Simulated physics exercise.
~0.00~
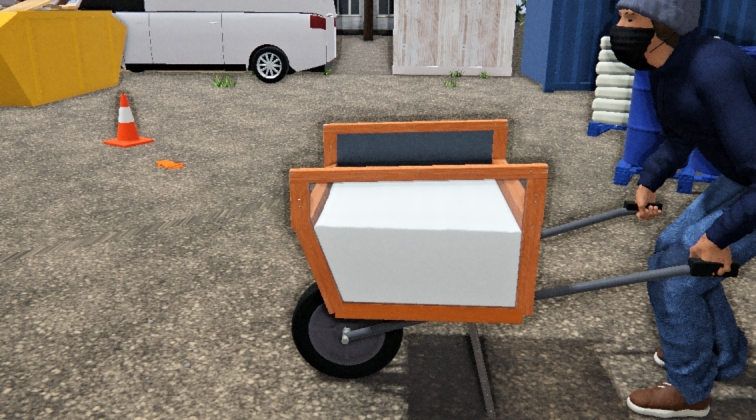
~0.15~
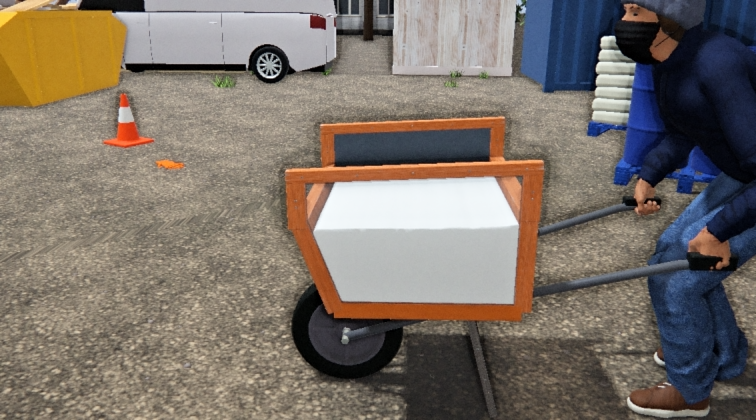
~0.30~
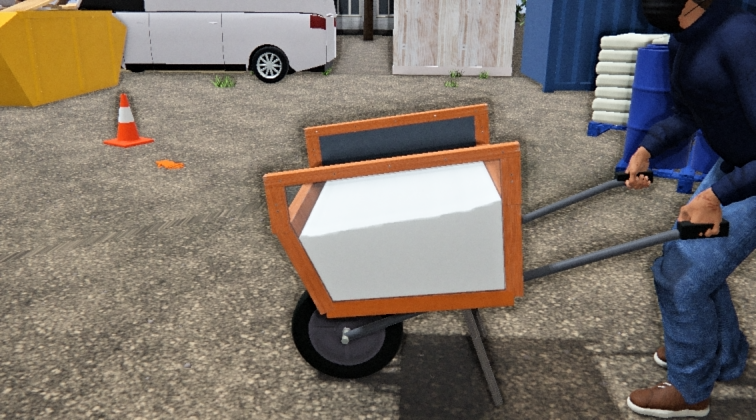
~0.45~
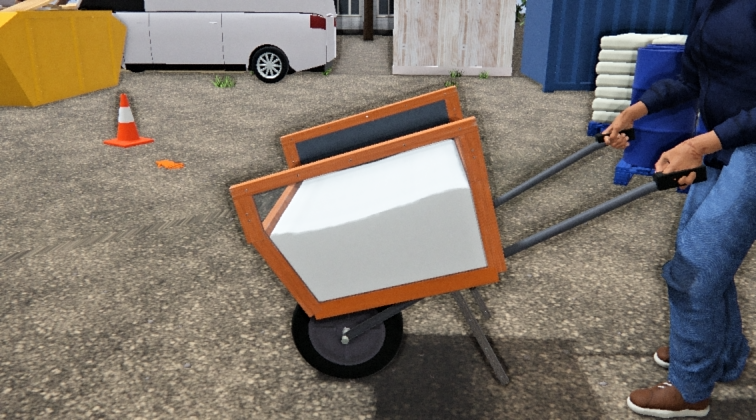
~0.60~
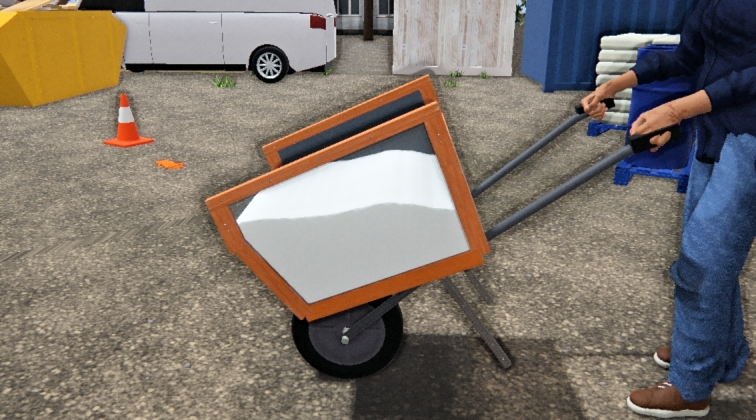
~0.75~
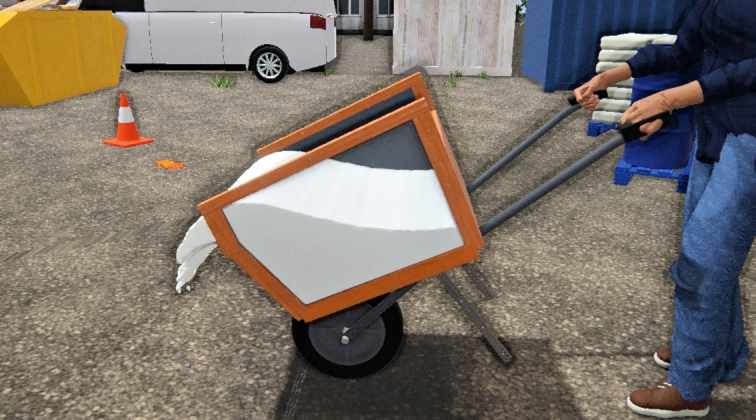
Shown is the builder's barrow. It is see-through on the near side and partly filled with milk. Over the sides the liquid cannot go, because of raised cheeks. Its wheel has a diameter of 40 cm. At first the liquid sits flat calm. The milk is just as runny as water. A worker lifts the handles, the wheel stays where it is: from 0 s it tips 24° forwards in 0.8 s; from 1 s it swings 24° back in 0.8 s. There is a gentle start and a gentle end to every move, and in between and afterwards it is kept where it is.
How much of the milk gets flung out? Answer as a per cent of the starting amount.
Close to 51 per cent of the starting amount.
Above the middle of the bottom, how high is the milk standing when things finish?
Close to 10 cm once things settle.
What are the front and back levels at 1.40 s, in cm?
Front reads 22 centimetres, back reads 0 centimetres.
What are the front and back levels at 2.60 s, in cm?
At that moment it stands around 18 cm in front and around 6 cm behind.
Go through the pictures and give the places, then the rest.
The first frame shows level at the front (357, 228); level at the back (503, 232); the lip is at (310, 220); the front is on the left.
The second frame shows level at the front (354, 229); level at the back (500, 227).
The third frame shows level at the front (339, 233); level at the back (483, 207); tilt 6° forwards.
The fourth frame shows level at the front (313, 231); level at the back (452, 191); tilt 15° forwards.
The fifth frame shows level at the front (287, 221); level at the back (436, 207); tilt 22° forwards; milk has begun to come out.
The sixth frame shows level at the front (272, 206); level at the back (439, 228); tilt 24° forwards; the lip is at (240, 242); milk is coming out, 10 per cent so far.
After 1.40 s the barrow is at 12° forwards, the surface stands 21 cm on the front, 0 cm on the back; the loss stands at 48 per cent, over the front.
After 2.00 s the surface stands 5 cm on the front, 25 cm on the back; the loss stands at 49 per cent, over the front.
After 2.60 s the surface stands 18 cm on the front, 7 cm on the back; the loss stands at 51 per cent, over the front.
After 4.68 s the loss stands at 51 per cent, over the front, 43 of 83 litres.
